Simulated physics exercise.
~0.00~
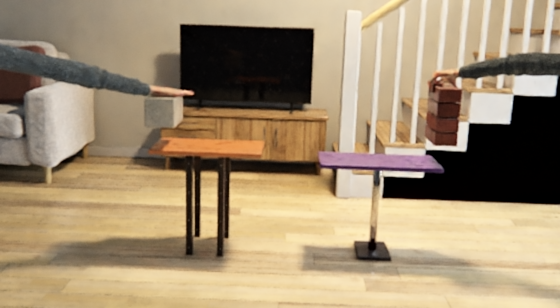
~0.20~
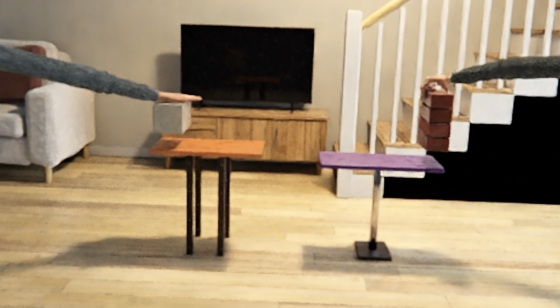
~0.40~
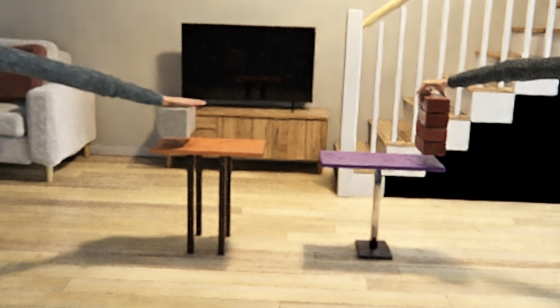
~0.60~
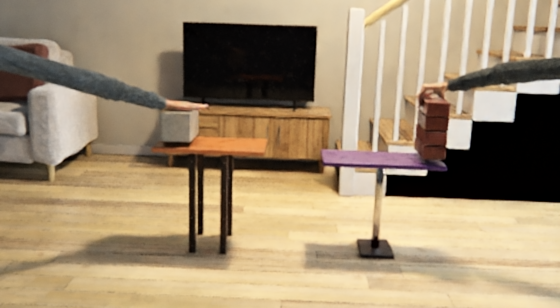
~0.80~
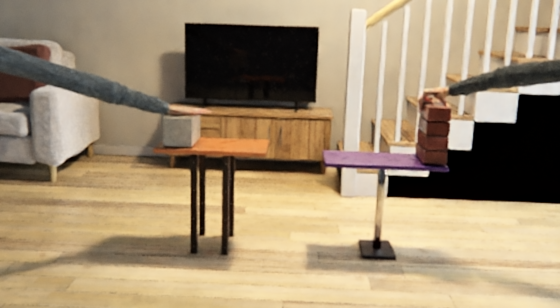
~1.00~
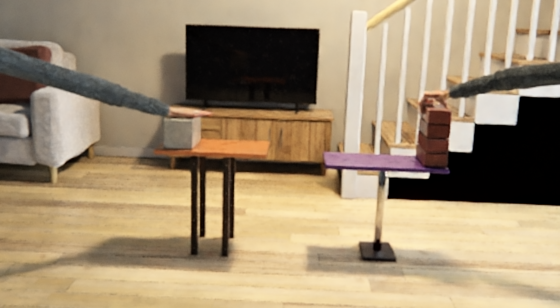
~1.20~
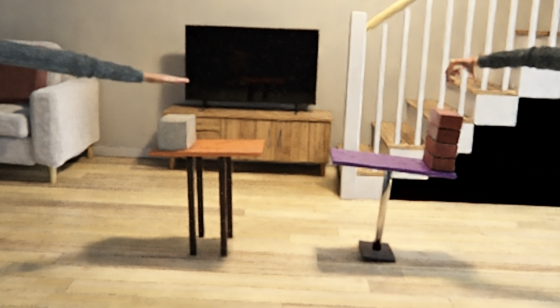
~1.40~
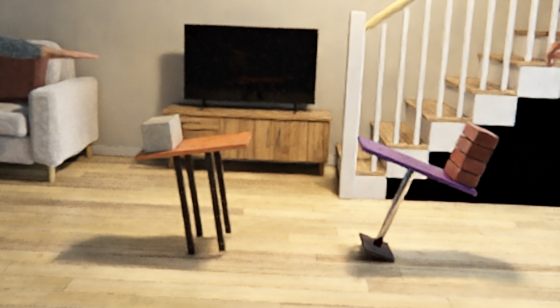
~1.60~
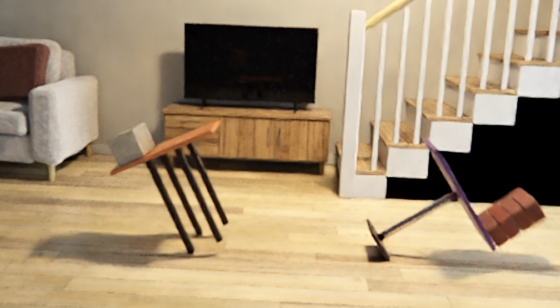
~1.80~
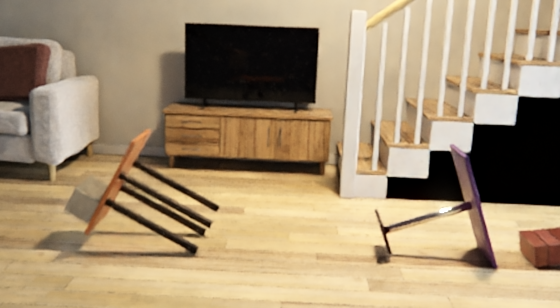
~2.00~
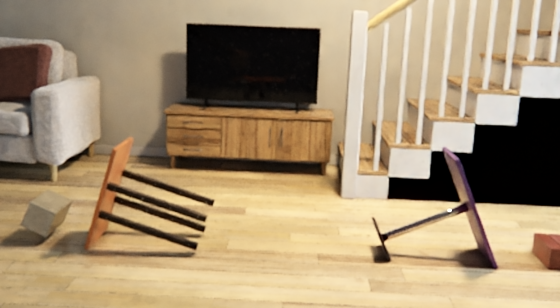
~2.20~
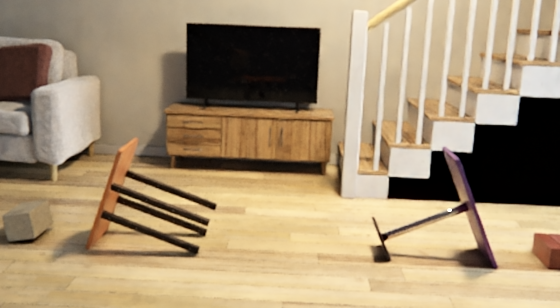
In a living room, two hands lowered a grey block onto the left edge of an orange table and stacked red bricks onto the right end of a purple one, then let go, and both tables toppled outward, spilling their loads onto the floor.
